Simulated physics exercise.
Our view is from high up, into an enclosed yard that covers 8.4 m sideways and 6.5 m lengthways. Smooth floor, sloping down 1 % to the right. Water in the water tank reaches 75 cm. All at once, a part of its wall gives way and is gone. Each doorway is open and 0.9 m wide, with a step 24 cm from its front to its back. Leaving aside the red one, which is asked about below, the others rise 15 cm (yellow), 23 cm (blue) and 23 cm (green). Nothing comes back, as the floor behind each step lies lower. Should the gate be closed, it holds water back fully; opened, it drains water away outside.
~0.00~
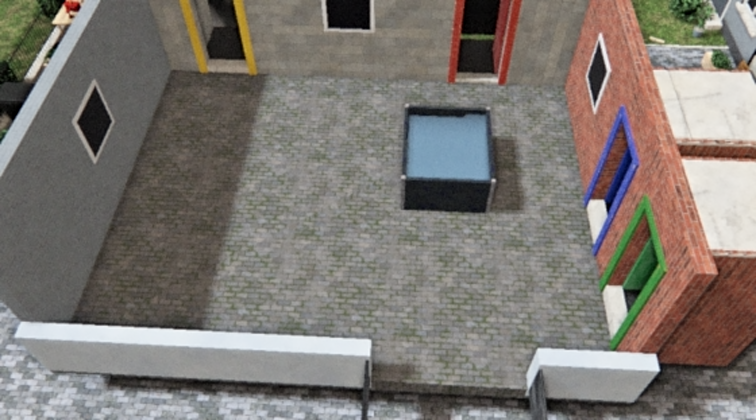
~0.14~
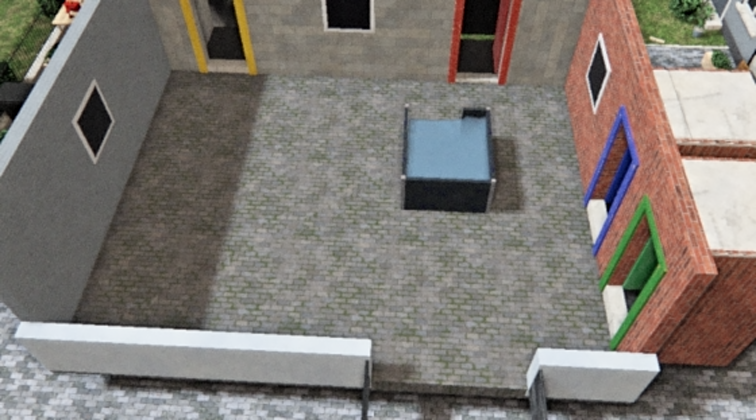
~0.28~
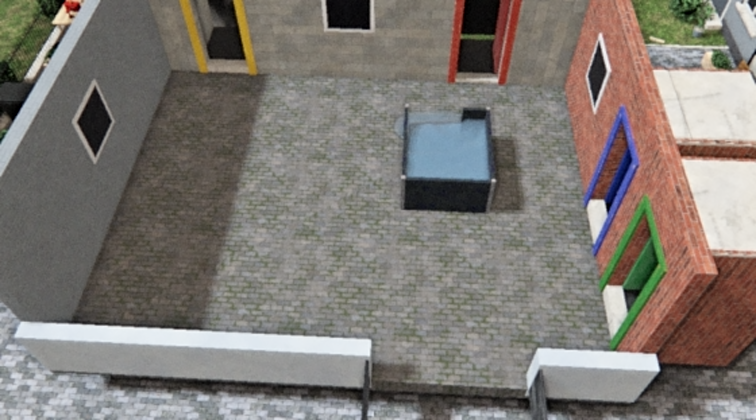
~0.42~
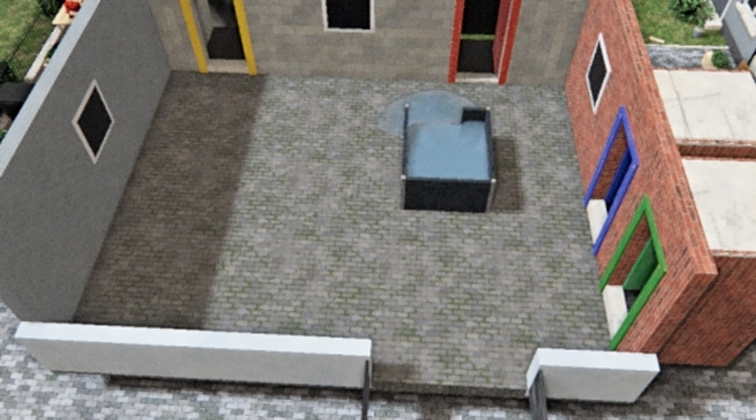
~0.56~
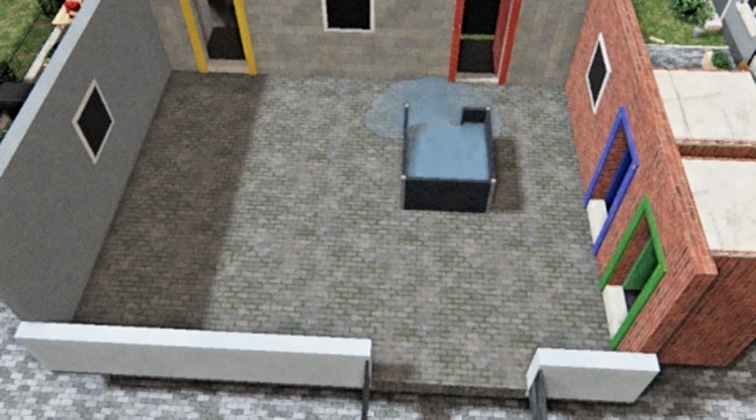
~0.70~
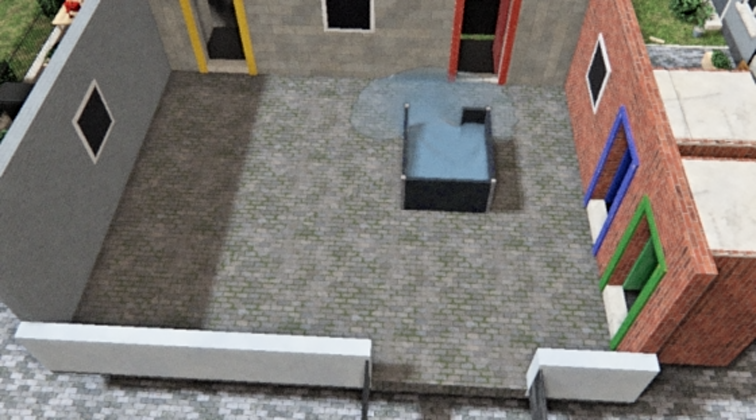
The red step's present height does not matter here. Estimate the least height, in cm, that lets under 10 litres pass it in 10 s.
I would say 27 cm.
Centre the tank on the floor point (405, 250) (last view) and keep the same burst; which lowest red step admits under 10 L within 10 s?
You'd need some 14.0 cm.
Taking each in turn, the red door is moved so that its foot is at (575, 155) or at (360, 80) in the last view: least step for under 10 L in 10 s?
In turn: About 6.5 cm, about 18 cm.
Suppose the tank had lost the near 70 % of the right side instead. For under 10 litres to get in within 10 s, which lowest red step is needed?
Required height: Approx. 7.0 cm.
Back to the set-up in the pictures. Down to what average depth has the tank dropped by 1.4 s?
40 cm, roughly.
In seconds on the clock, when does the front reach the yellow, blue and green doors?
Times: Yellow 2.0 seconds, blue 3.4 seconds, green 4.5 seconds.
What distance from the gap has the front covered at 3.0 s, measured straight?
The front sits around 5.8 m out.
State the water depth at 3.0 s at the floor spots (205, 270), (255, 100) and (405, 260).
Respectively 0 cm, 5 cm and 0 cm.
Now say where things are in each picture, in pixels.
The water tank at (447, 145) is whole and still, 75 cm deep; the red door at (482, 44) is dry, in the first frame.
The front is at a hidden place, 0.3 m from the gap on the far side; 0.2 m2 of floor is wet, 75 cm left at the back, in the second frame.
Water pours out on the far side and has run 0.8 m, to a hidden place; about 11 cm deep outside, 75 cm at the back, in the third frame.
The gap is on the far side, the front 1.4 m out at (432, 92); the back of the water tank holds 67 cm, in the fourth frame.
The gap is on the far side, the front 1.7 m out at (460, 82); the back of the water tank holds 63 cm, in the fifth frame.
The gap is on the far side, the front 1.9 m out at (469, 75); the back of the water tank holds 64 cm; water is at the red door at (482, 44), in the sixth frame.
After 1.4 s water covers 10 % of the floor, deepest (41 cm) near (423, 81); 22 cm at the red door, 54 litres in over its 6 cm step.
After 3.0 s water covers 30 % of the floor, deepest (26 cm) near (560, 86); 14 cm at the red door, 180 litres in over its 6 cm step.
After 10.0 s water covers 85 % of the floor, deepest (8 cm) near (599, 378); 4 cm at the red door, 234 litres in over its 6 cm step.
At the red door as built, the water arrived by 0.7 s and peaked near 22 cm at 1.4 s.
Run again over the same 10 s with other heights there, 18 litres in over 24.5 cm, 1 litre over 33.5 cm. The limit of 10 litres is kept from about 27 cm up.
